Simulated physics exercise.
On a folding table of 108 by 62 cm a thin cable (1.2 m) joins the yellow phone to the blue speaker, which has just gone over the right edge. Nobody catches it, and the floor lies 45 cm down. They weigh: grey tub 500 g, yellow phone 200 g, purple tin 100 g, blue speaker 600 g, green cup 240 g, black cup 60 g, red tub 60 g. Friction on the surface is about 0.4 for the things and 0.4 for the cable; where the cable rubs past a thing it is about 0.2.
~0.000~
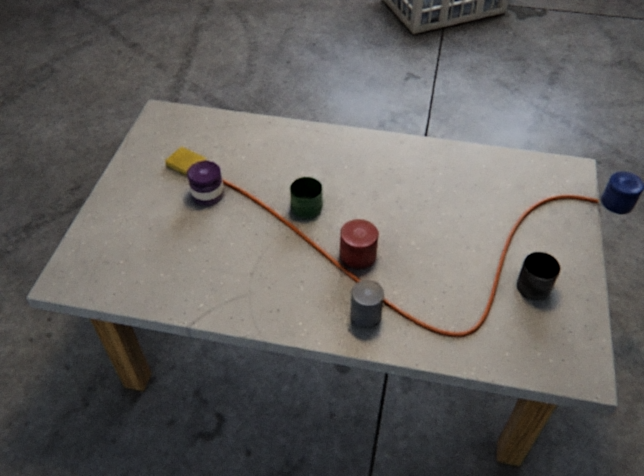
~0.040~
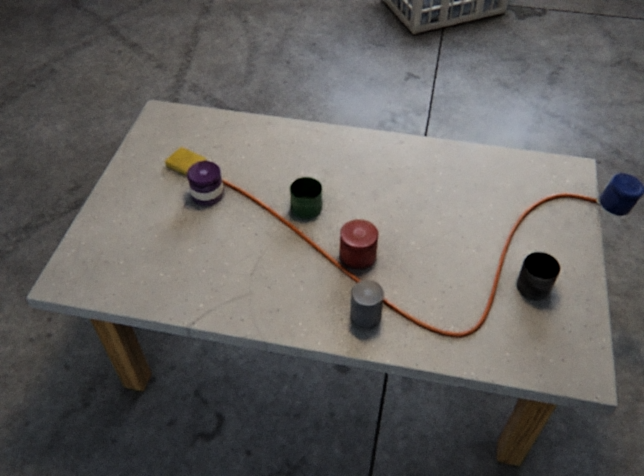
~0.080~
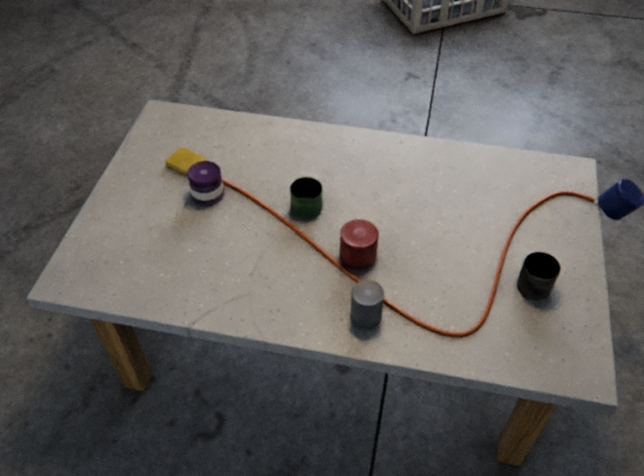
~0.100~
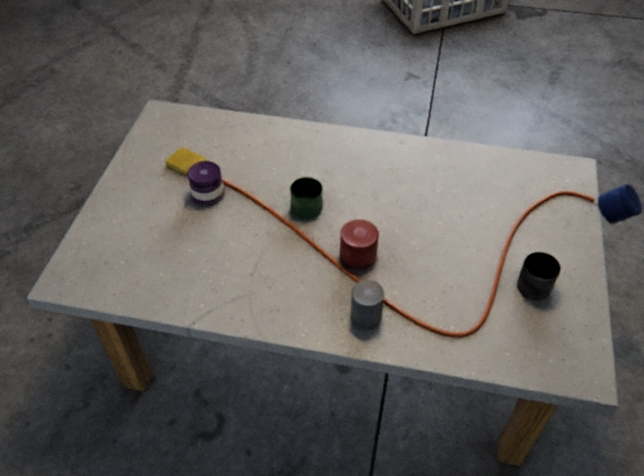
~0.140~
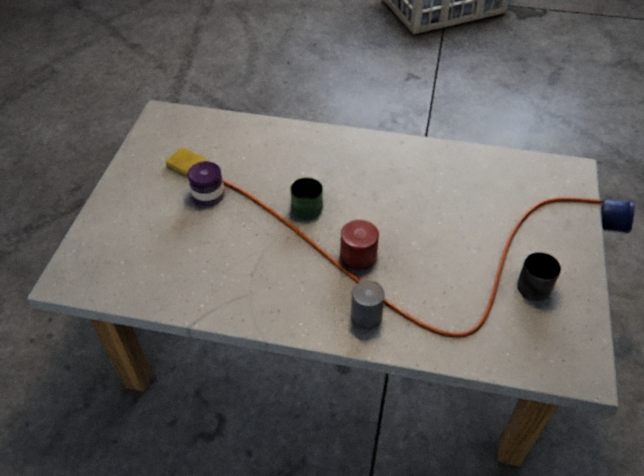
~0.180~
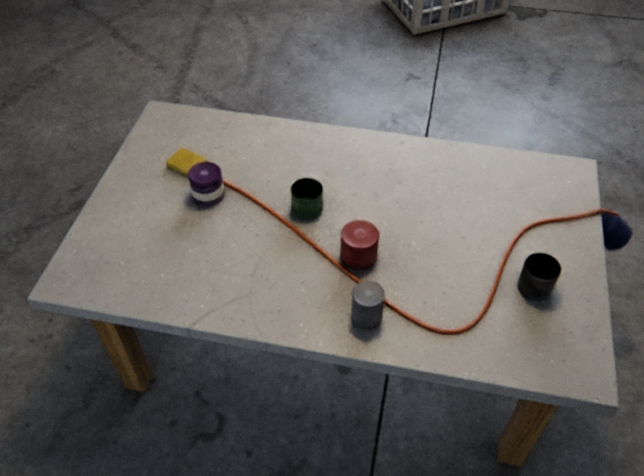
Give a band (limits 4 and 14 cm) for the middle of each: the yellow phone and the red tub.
Result: Yellow phone shifts a middling way, red tub travels a long way.
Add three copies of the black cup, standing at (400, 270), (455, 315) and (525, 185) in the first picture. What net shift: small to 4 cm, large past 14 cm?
In that order: Large, large, small.
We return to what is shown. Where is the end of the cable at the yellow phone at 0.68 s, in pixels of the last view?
Around (223, 185).
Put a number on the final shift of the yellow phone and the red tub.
About: Yellow phone 8 cm, red tub off the top.
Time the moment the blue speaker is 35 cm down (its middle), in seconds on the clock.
About: 0.34 s.
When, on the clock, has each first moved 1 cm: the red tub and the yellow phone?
Red tub 0.30 s, yellow phone 0.32 s.
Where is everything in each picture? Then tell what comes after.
Shows, red tub (359, 233); cable runs through (547, 200) (499, 271) (420, 323) (324, 253) (245, 193), in the first frame.
Shows, blue speaker (627, 184); cable runs through (546, 200) (420, 323) (245, 193), in the second frame.
Shows, blue speaker (621, 200); cable runs through (545, 199) (420, 323) (245, 193), in the third frame.
Shows, blue speaker (620, 204); cable runs through (546, 199) (420, 323) (245, 193), in the fourth frame.
Shows, blue speaker (617, 216); cable runs through (548, 201) (420, 323) (245, 194), in the fifth frame.
Shows, red tub (360, 234); cable runs through (577, 217) (502, 267) (421, 324) (325, 254) (246, 194), in the sixth frame.
By 0.4 s, the cable's tail end at (220, 184); red tub on its side, 25 cm off its start, yellow phone 6 cm off its start, purple tin 2 cm off its start.
By 0.7 s, the cable's tail end at (223, 185); red tub over the edge, yellow phone 7 cm off its start, purple tin 3 cm off its start.
By 0.9 s, the cable's tail end at (223, 185); red tub over the edge, yellow phone 7 cm off its start at (211, 172), purple tin 3 cm off its start at (211, 180).
By 1.2 s, the cable's tail end at (223, 185); red tub over the edge, yellow phone 7 cm off its start, purple tin 3 cm off its start.
By 2.4 s, the cable's tail end at (223, 185); red tub over the edge, yellow phone 7 cm off its start at (211, 172), purple tin 3 cm off its start at (211, 180), blue speaker over the edge.
